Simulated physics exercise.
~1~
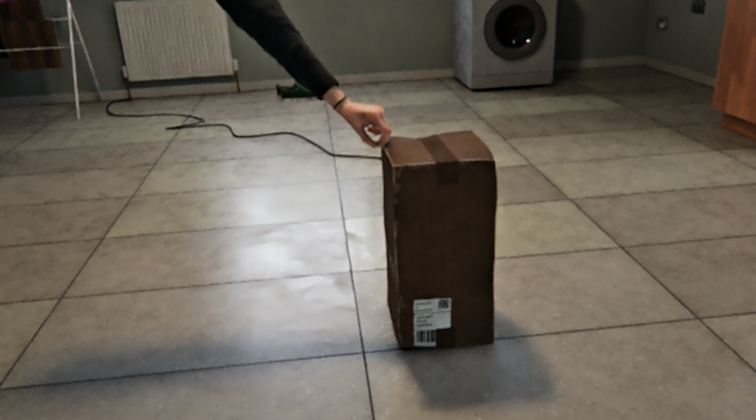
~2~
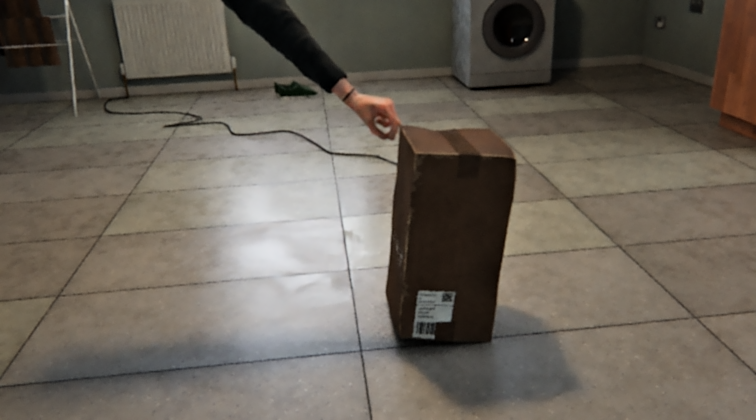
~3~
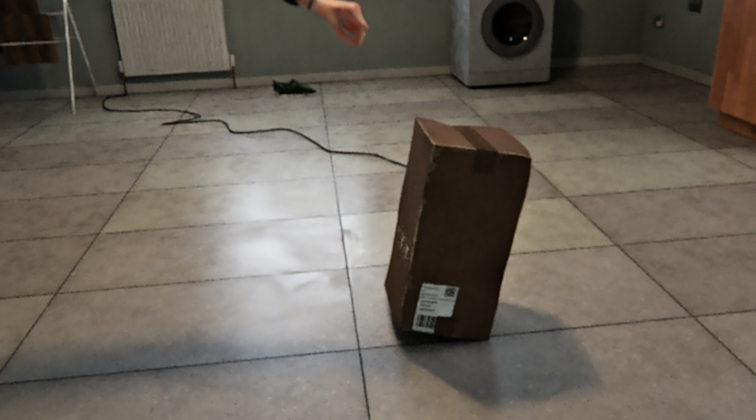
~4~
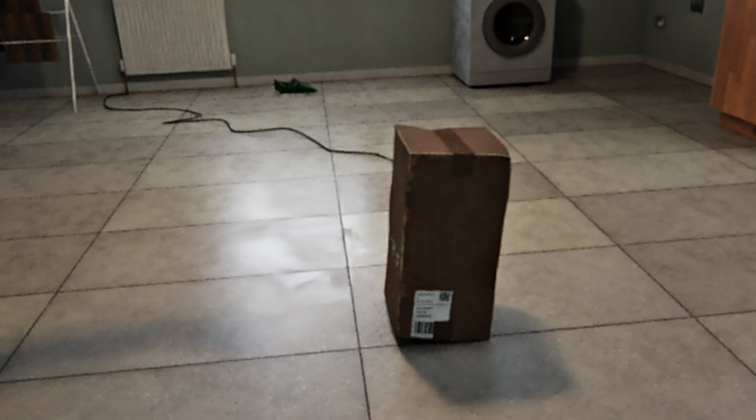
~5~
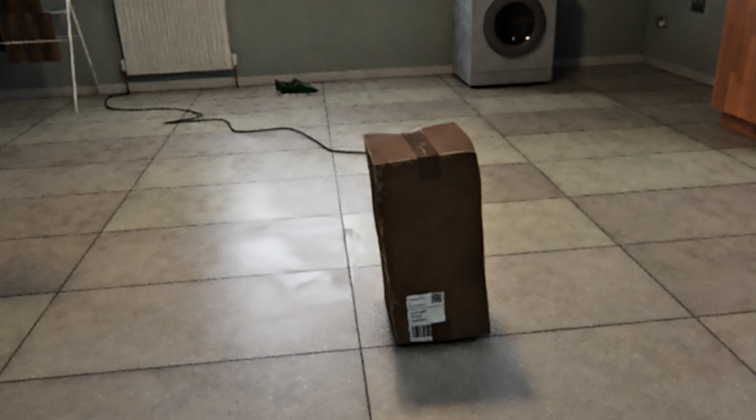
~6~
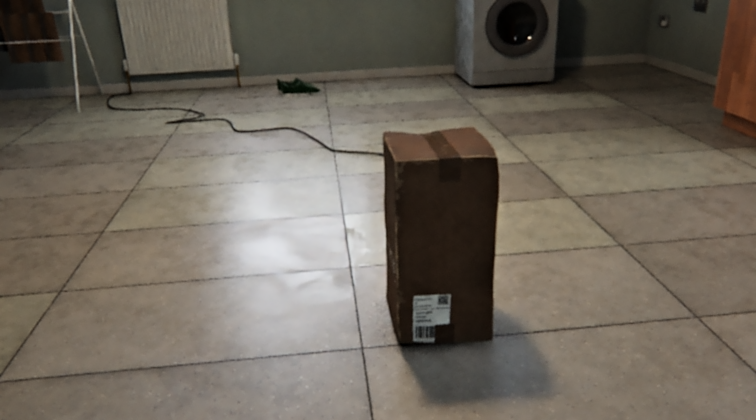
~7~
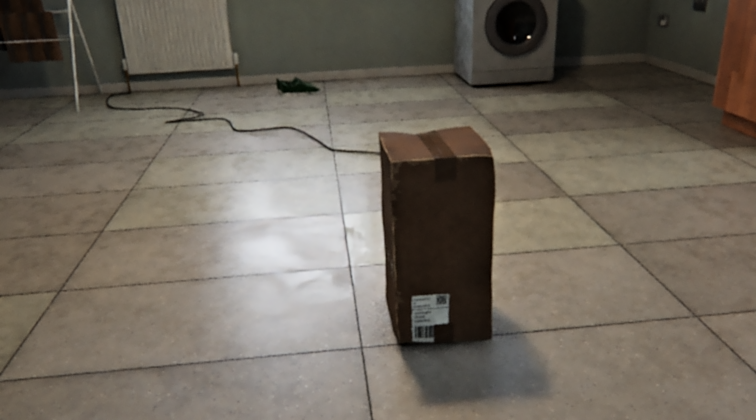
The clip shows a hand pushing the top of a tall brown parcel on a tiled floor, tipping it to the right before letting go and withdrawing. The parcel rocks back to the left, sways slightly right again, and settles upright on its base.
